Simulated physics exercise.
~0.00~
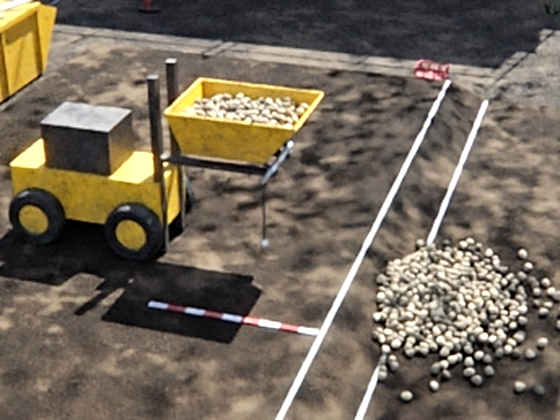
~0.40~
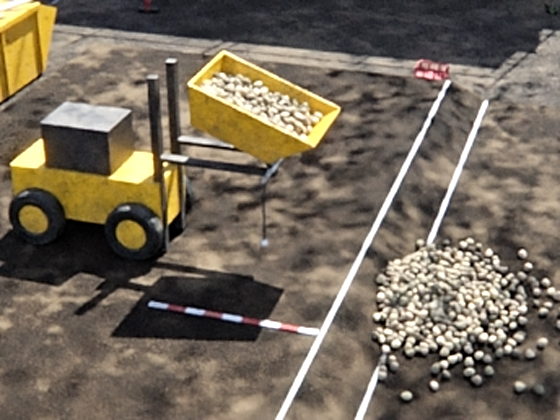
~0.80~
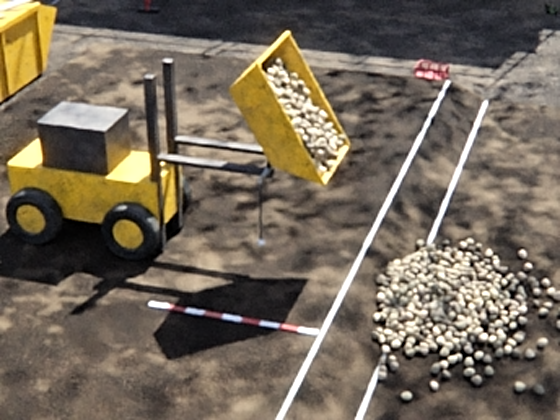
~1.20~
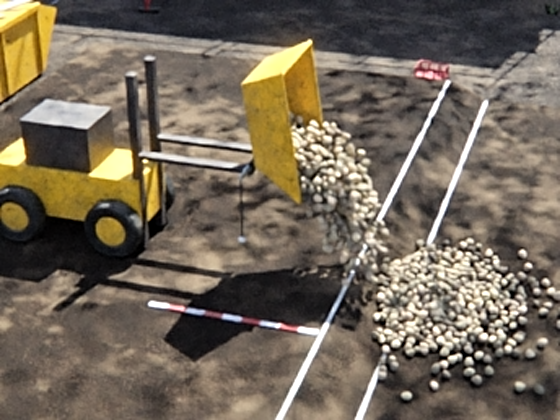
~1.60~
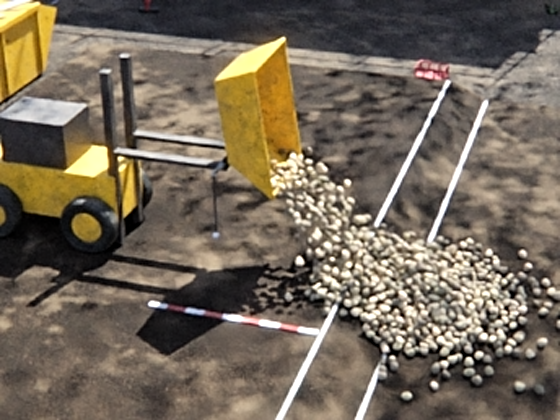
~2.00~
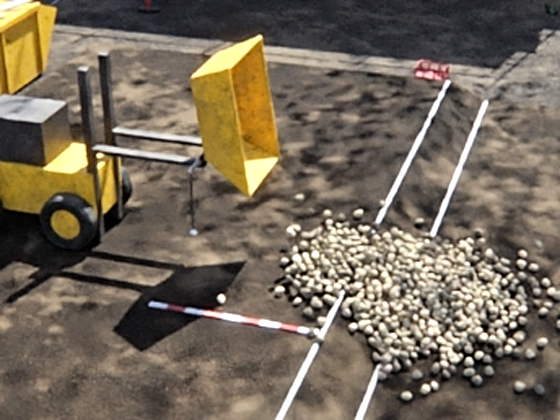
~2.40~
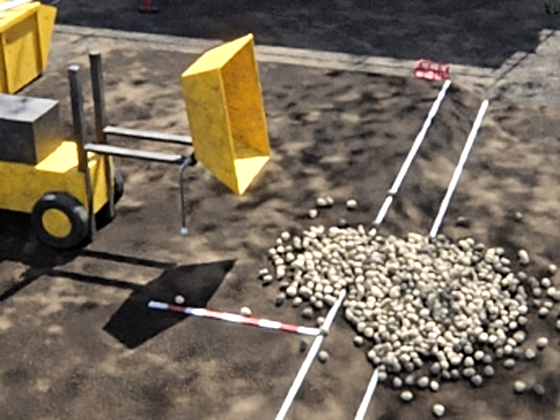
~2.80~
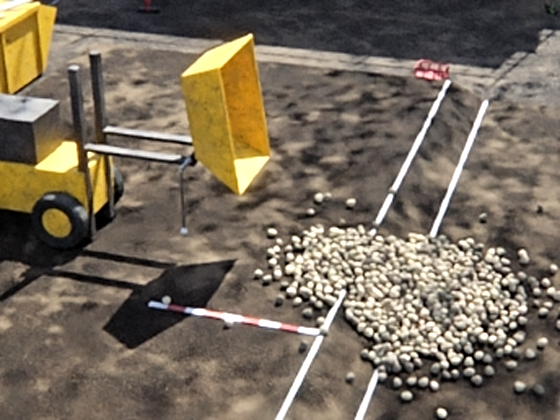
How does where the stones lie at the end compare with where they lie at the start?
At the start some stones sit up in the yellow skip and the rest lie in a heap at the lower right. At the end they are all down on the ground, in one wider heap that reaches further left across the white lines.
